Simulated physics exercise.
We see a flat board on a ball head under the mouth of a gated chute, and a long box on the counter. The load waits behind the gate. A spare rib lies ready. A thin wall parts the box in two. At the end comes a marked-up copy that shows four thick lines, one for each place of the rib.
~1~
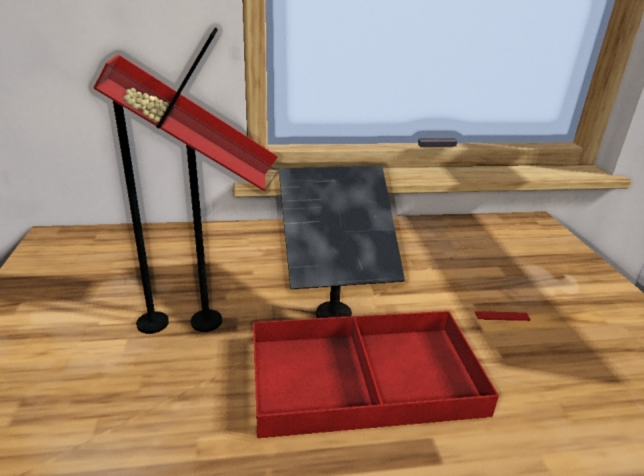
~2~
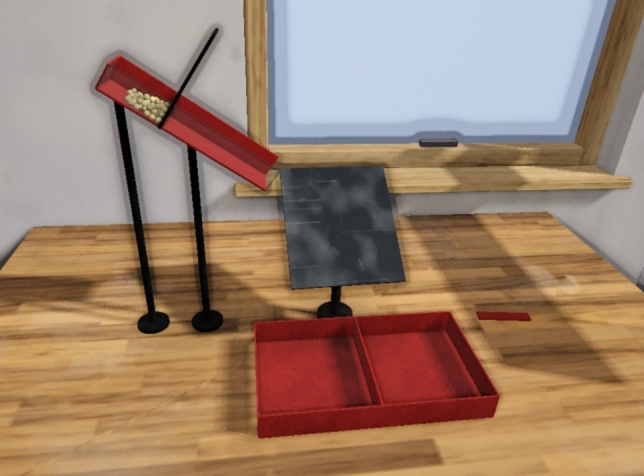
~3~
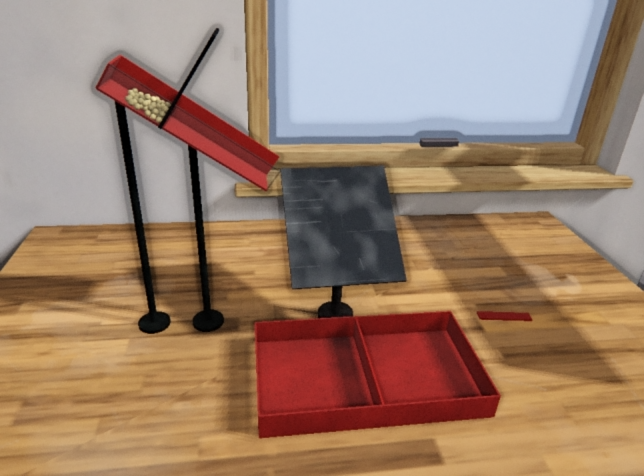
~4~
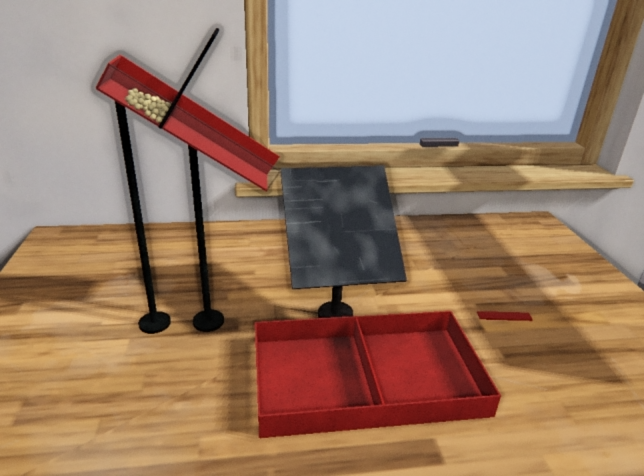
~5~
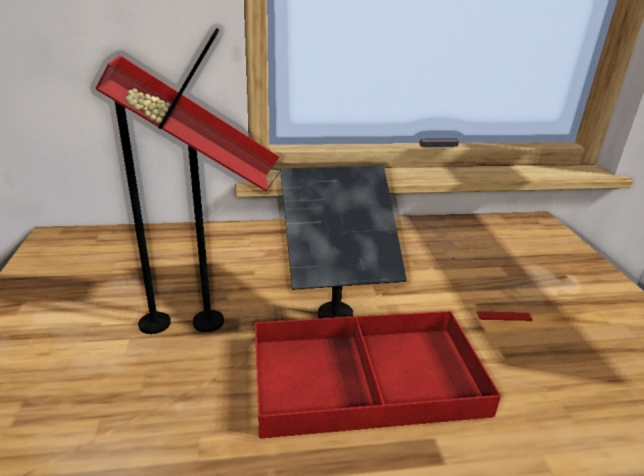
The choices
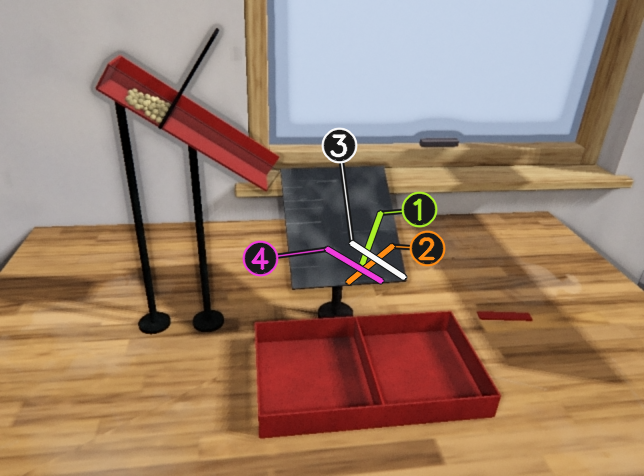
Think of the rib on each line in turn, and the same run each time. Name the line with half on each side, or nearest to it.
Use line 1.
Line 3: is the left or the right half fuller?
The right half.
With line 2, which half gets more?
More lands on the left.
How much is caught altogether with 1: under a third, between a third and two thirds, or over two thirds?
Line 1 gives over two thirds.
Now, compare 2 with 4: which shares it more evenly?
Here it is line 4.
On the marked copy, line 1 from (380, 213) to (362, 263); line 2 from (392, 246) to (348, 281); line 3 from (352, 243) to (403, 277); line 4 from (327, 249) to (380, 280).
Choosing 1, of what is caught, roughly half in the left half, roughly half in the right.
Choosing 2, of what is caught, almost all in the left half, about a tenth in the right.
Choosing 3, of what is caught, roughly a quarter in the left half, the larger part in the right.
Choosing 4, of what is caught, roughly a quarter in the left half, the larger part in the right.
